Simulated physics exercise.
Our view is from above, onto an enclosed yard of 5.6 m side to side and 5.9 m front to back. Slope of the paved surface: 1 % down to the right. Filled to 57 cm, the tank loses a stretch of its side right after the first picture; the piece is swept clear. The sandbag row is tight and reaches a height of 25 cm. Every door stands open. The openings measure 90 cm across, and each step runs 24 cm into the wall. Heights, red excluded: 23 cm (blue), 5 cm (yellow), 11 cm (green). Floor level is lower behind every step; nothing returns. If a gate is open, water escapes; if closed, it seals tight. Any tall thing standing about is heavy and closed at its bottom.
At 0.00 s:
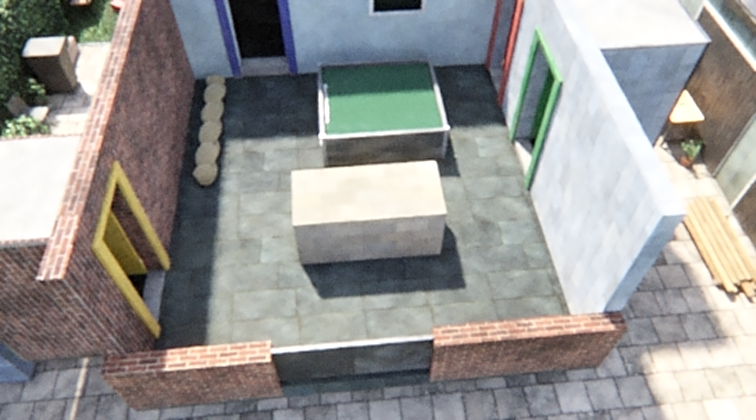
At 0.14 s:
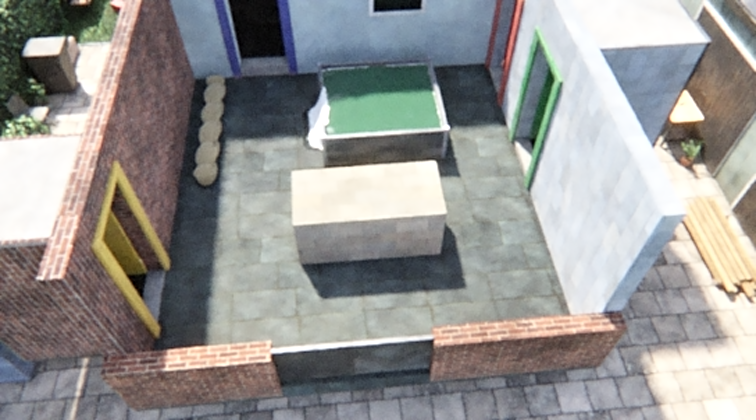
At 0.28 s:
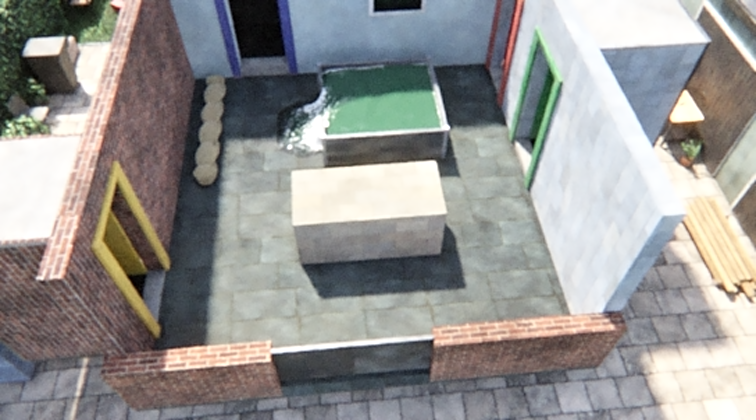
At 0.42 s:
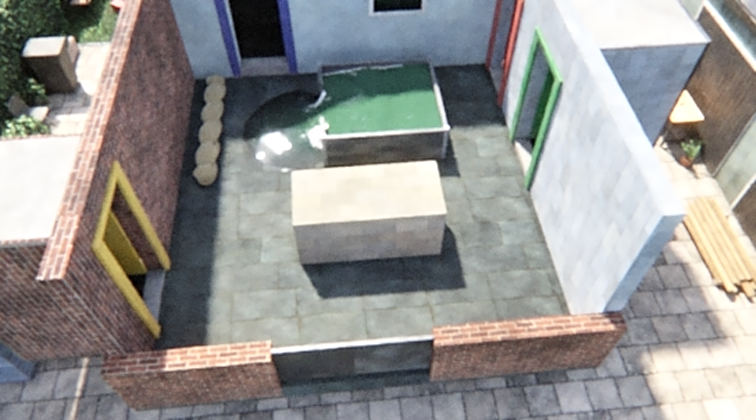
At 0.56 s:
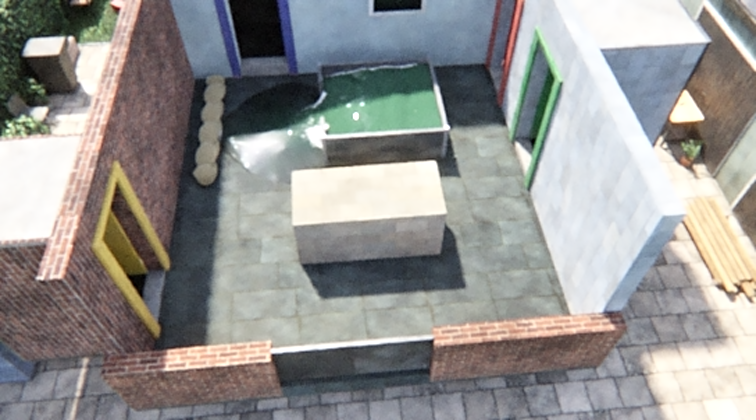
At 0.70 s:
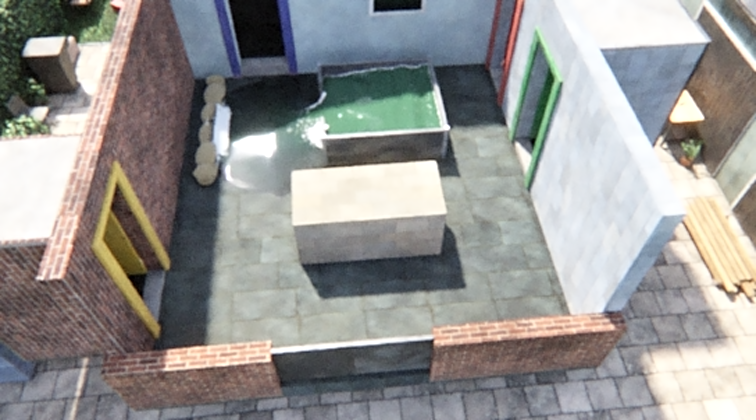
A paved, walled yard is seen from above, with a yellow-framed doorway at left, a purple one at the back, a green one at right and a low brick wall in front. A pale block sits mid-yard before a tank of green water, with round tan objects lining the left wall. Water pours from the tank's left side, spreads leftward across the grey paving and splashes against the tan objects, while the camera stays still.
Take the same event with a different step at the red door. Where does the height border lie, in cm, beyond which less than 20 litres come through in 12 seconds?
It lies at roughly 10 cm.
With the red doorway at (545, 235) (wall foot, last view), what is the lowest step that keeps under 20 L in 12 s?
Roughly 7.5 cm, give or take.
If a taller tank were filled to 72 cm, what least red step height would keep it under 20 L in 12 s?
Then a height close to 13.5 cm.
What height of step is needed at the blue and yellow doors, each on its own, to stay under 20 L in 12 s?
About 17 cm at blue and about 6.0 cm at yellow.
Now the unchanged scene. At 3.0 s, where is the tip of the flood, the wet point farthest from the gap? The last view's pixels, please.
At about (150, 380).
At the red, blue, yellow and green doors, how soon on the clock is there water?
Times: Red 3.8 s, blue 0.9 s, yellow 2.0 s, green 5.5 s.
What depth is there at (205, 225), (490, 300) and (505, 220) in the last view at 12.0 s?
Going through the spots in order gives 5, 10 and 6 centimetres.
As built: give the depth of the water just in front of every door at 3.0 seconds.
Red door 0 cm, blue door 17 cm, yellow door 6 cm, green door 0 cm.
After 1.4 s water covers 20 % of the floor, deepest (31 cm) near (229, 135); it has not reached the red door.
After 3.0 s water covers 40 % of the floor, deepest (23 cm) near (234, 81); it has not reached the red door.
After 12.0 s water covers 95 % of the floor, deepest (12 cm) near (567, 344); 7 cm at the red door, 63 litres in over its 7 cm step.
At the red door as built, the water arrived by 3.9 s and peaked near 11 cm at 4.8 s.
Run again over the same 12 s with other heights there, 38 litres in over 8.5 cm, 11 litres over 11.5 cm. The limit of 20 litres is kept from about 10 cm up.
